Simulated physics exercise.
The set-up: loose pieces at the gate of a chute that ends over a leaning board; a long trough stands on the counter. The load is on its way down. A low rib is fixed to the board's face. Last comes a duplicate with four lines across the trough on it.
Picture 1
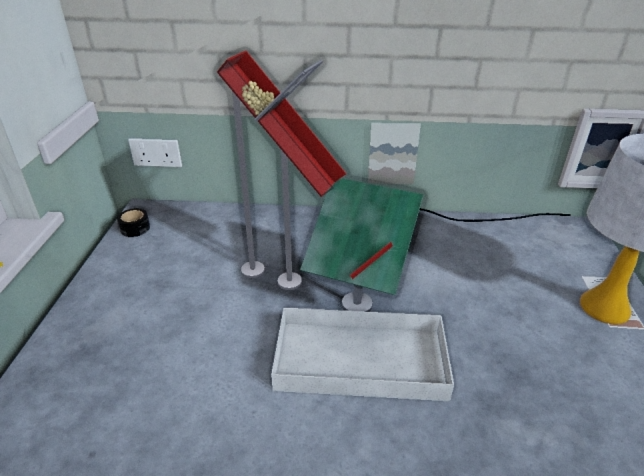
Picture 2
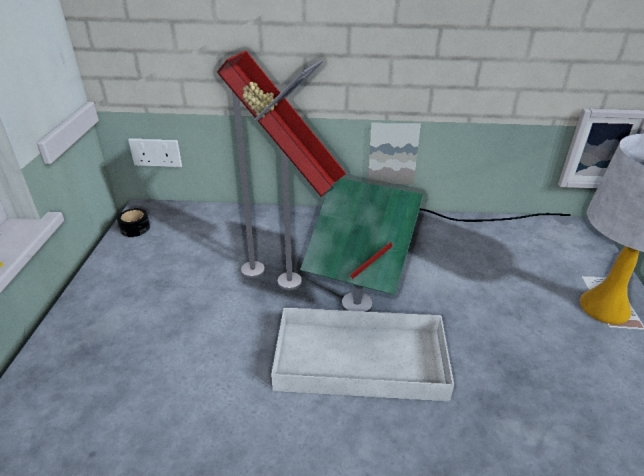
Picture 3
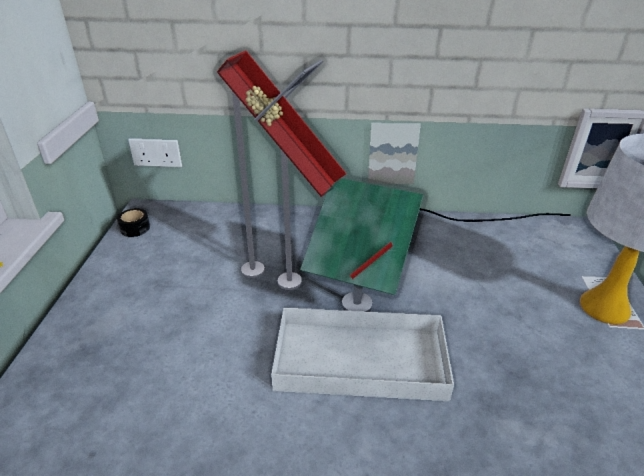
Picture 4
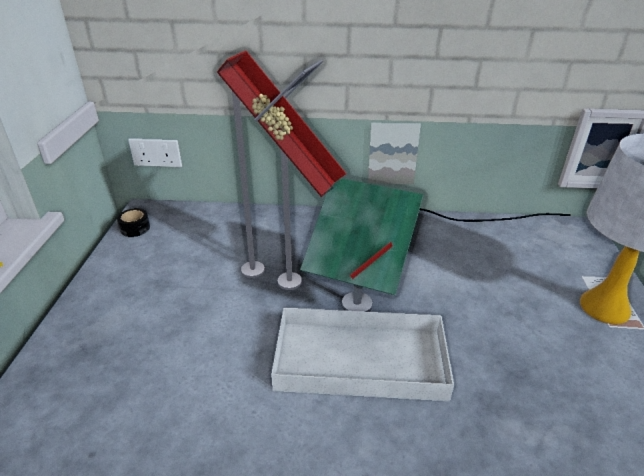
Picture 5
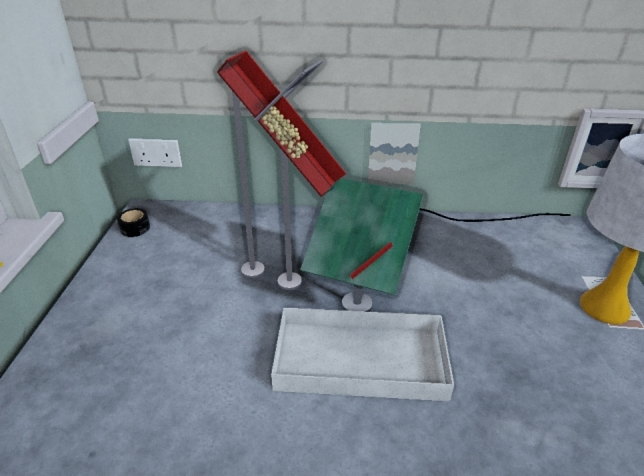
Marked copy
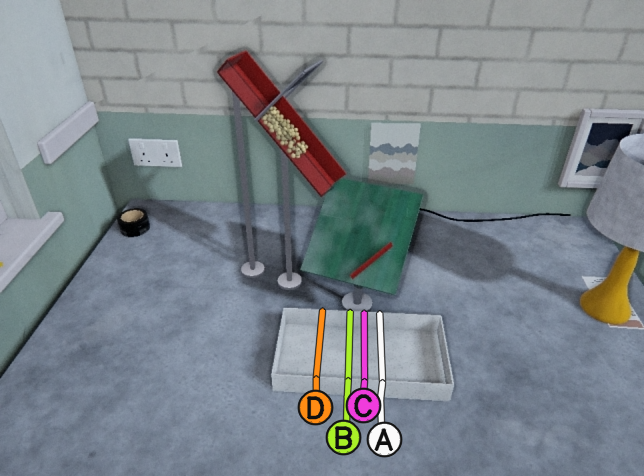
On a mottled blue-grey counter against a green and pale brick wall, the view looks down from a fixed height. A red chute on grey posts slopes down rightward to a tilted green board with a red rib, above an empty whitish trough, with a yellow-based lamp at right. Small pale yellow beans, bunched high in the chute, slide slowly past the grey gate, then stretch out further down the channel.
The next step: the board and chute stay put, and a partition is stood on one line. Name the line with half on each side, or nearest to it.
The answer is line D.
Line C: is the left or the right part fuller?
More lands on the left.
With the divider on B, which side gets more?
More lands on the left.
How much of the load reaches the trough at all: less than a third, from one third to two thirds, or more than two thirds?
It is more than two thirds.
On the marked copy, line A crosses the front rim at (382, 381); line B crosses the front rim at (348, 379); line C crosses the front rim at (364, 380); line D crosses the front rim at (316, 377).
If A is chosen, of what is caught, most on the left of the divider, a small part on the right.
If B is chosen, of what is caught, most on the left of the divider, a small part on the right.
If C is chosen, of what is caught, most on the left of the divider, a small part on the right.
If D is chosen, of what is caught, about half on the left of the divider, about half on the right.
